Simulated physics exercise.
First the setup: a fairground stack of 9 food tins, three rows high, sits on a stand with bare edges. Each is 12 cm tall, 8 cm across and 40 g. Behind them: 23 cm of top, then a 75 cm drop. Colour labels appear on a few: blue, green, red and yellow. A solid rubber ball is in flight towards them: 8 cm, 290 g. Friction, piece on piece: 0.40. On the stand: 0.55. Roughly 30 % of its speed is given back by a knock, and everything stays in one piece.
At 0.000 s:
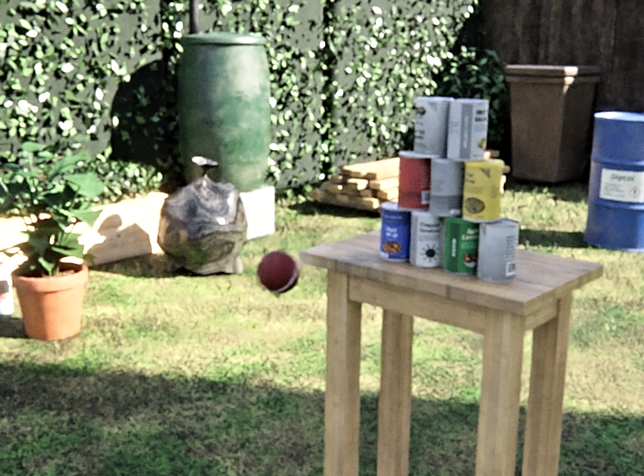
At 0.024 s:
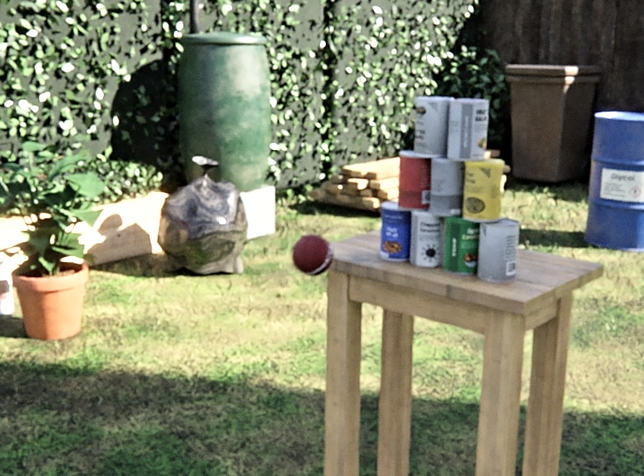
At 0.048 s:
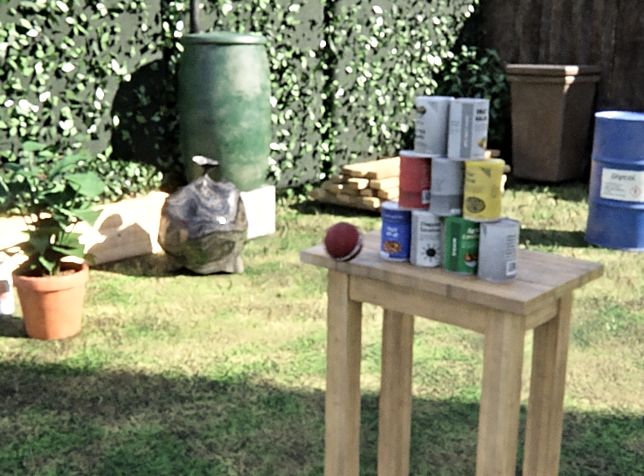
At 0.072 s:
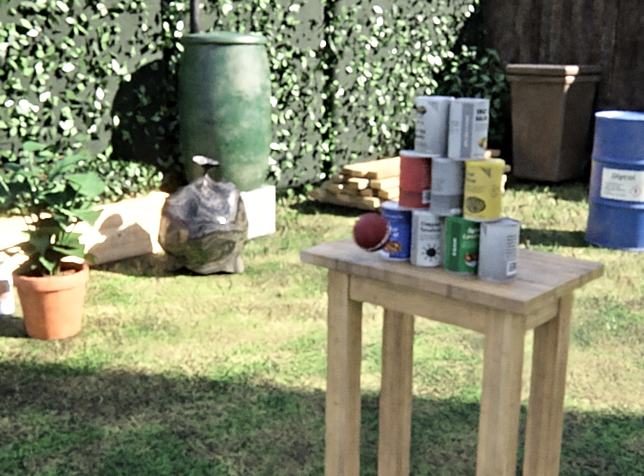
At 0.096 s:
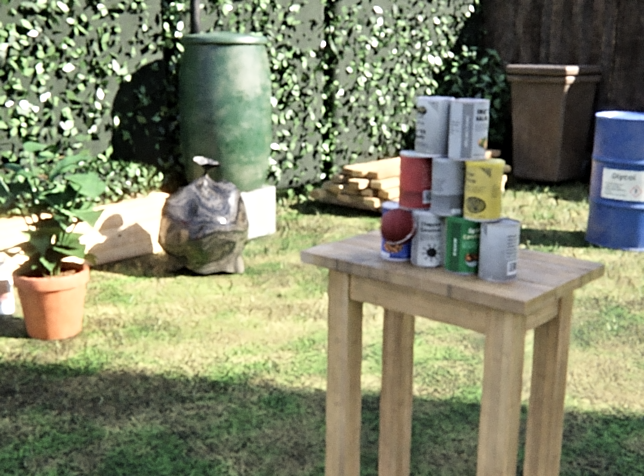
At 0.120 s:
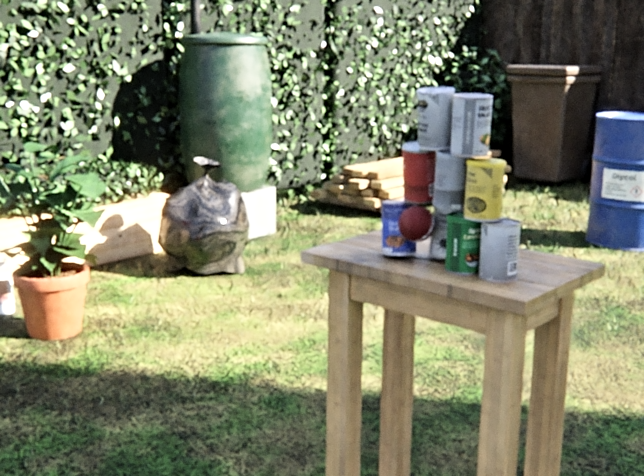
A red ball flies in from the left and hits the stacked tins, jolting several.
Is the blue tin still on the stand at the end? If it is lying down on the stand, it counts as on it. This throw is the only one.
No.
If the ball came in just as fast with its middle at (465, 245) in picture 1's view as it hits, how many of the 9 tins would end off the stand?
Then 5.
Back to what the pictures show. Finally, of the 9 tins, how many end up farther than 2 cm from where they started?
6 have shifted.
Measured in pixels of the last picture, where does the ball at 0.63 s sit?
It sits close to pixel (597, 360).
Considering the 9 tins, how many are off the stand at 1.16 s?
Count at that time: 5.
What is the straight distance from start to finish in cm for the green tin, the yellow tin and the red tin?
I'd estimate green at 0 cm, yellow at 0 cm and red at 120 cm.
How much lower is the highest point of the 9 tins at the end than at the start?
Some 12 cm lower.
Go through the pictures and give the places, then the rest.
In the first picture (places mark the middle of the side facing us), ball (279, 273) 40 cm from contact, 3.9 m/s; blue tin (392, 234); red tin (409, 183); yellow tin (470, 192); nothing disturbed.
The second picture shows ball (312, 255) 31 cm from contact, 3.8 m/s; blue tin (392, 234).
The third picture shows ball (343, 242) 22 cm from contact, 3.8 m/s; blue tin (393, 234).
The fourth picture shows ball (372, 232) 13 cm from contact, 3.8 m/s.
The fifth picture shows ball (398, 227) 34 mm from contact, 3.8 m/s.
The sixth picture shows ball (417, 224) after contact, 2.5 m/s; red tin (416, 178) leaning 10°; yellow tin (472, 191); 6 disturbed, none off the stand.
After 0.30 s, ball still moving; none of the 9 tins off the stand, 6 disturbed; blue tin on its side; red tin upside down.
After 0.63 s, ball still moving; 3 of the 9 tins off the stand; blue tin on its side; red tin leaning 12°, 74 cm lower.
After 1.16 s, ball still moving; 5 of the 9 tins off the stand; blue tin on its side; red tin on its side.
By the end (1.4 s), ball rolling away; 5 of the 9 tins off the stand; blue tin on its side; red tin on its side; green tin unmoved. As the last picture would show them, middles, blue tin near (381, 341), red tin near (528, 420).
